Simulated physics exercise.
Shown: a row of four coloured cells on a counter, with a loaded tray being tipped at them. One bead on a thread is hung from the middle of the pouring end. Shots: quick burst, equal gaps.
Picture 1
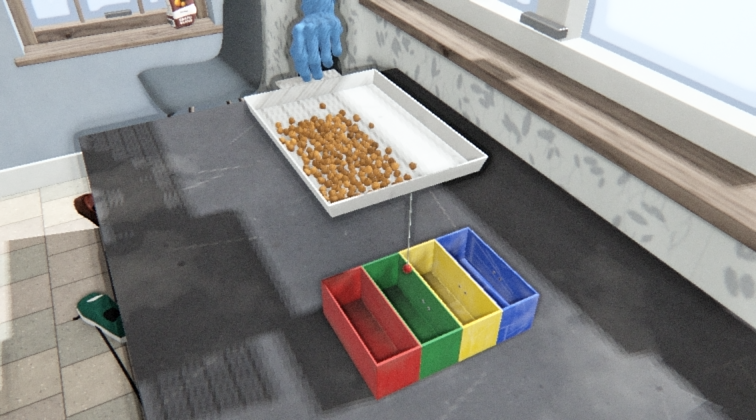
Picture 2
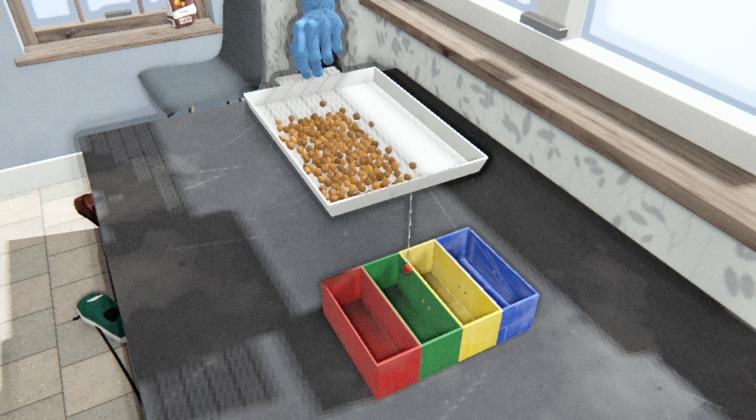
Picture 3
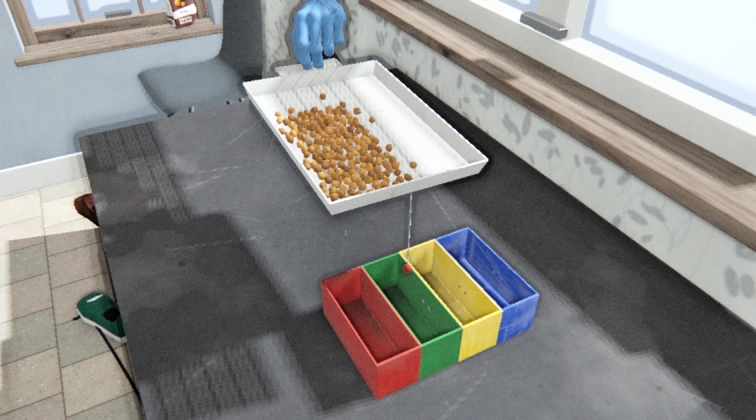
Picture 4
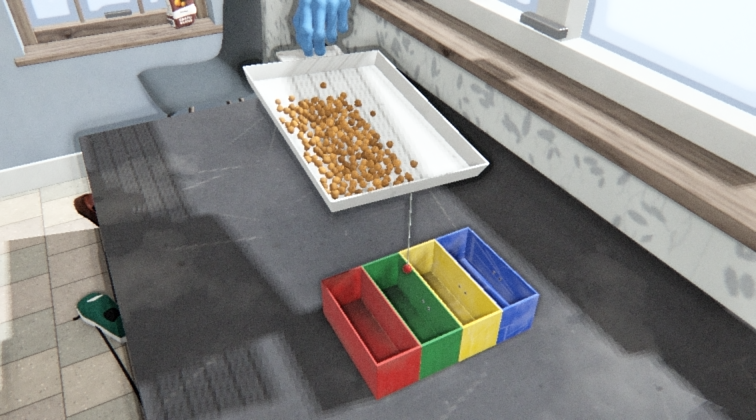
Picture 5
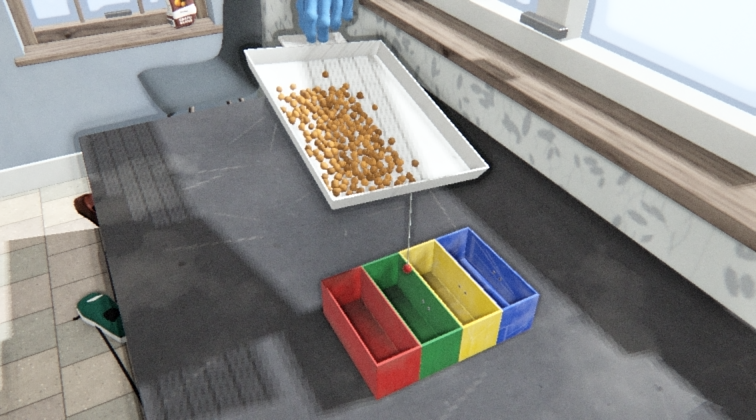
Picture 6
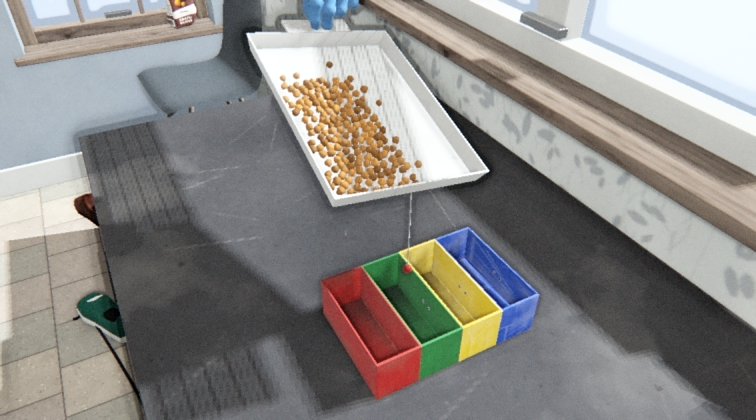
On a dark counter, a blue-gloved hand gradually tilting a white tray of small brown balls near four empty coloured compartments.
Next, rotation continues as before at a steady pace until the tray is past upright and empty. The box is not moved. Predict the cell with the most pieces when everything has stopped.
I would say the blue cell.
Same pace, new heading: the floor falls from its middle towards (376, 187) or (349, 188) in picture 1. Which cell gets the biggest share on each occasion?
First: The red one. Second: The red one.
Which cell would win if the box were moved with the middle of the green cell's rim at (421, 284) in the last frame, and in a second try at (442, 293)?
The yellow cell, then yellow.
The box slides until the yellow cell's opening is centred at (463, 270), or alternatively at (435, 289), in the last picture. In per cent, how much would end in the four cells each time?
You'd see around 100 per cent and then around 80 per cent.
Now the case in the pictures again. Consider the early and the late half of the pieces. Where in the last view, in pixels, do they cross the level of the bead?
First part (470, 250), rest (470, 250).
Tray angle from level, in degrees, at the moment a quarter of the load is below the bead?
90° or so.
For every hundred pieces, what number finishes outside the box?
Around 0 in a hundred.
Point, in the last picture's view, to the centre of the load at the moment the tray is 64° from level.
I'd put the middle close to (439, 166).
Just after the last frame, tray tipped steeply; the larger part on the tray; just a few in the blue cell; about a tenth falling or outside the box.
A moment on, tray tipped past a quarter turn; about a tenth on the tray; roughly a third in the blue cell; roughly a quarter in the yellow cell; just a few in the green cell; roughly a quarter falling or outside the box.
Further on, tray tipped past a quarter turn; roughly two thirds in the blue cell; roughly a third in the yellow cell; just a few in the green cell; just a few falling or outside the box.
When it is over, tray tipped past a quarter turn; roughly two thirds in the blue cell; roughly a third in the yellow cell; just a few in the green cell; not one in the red cell; just a few outside the box.
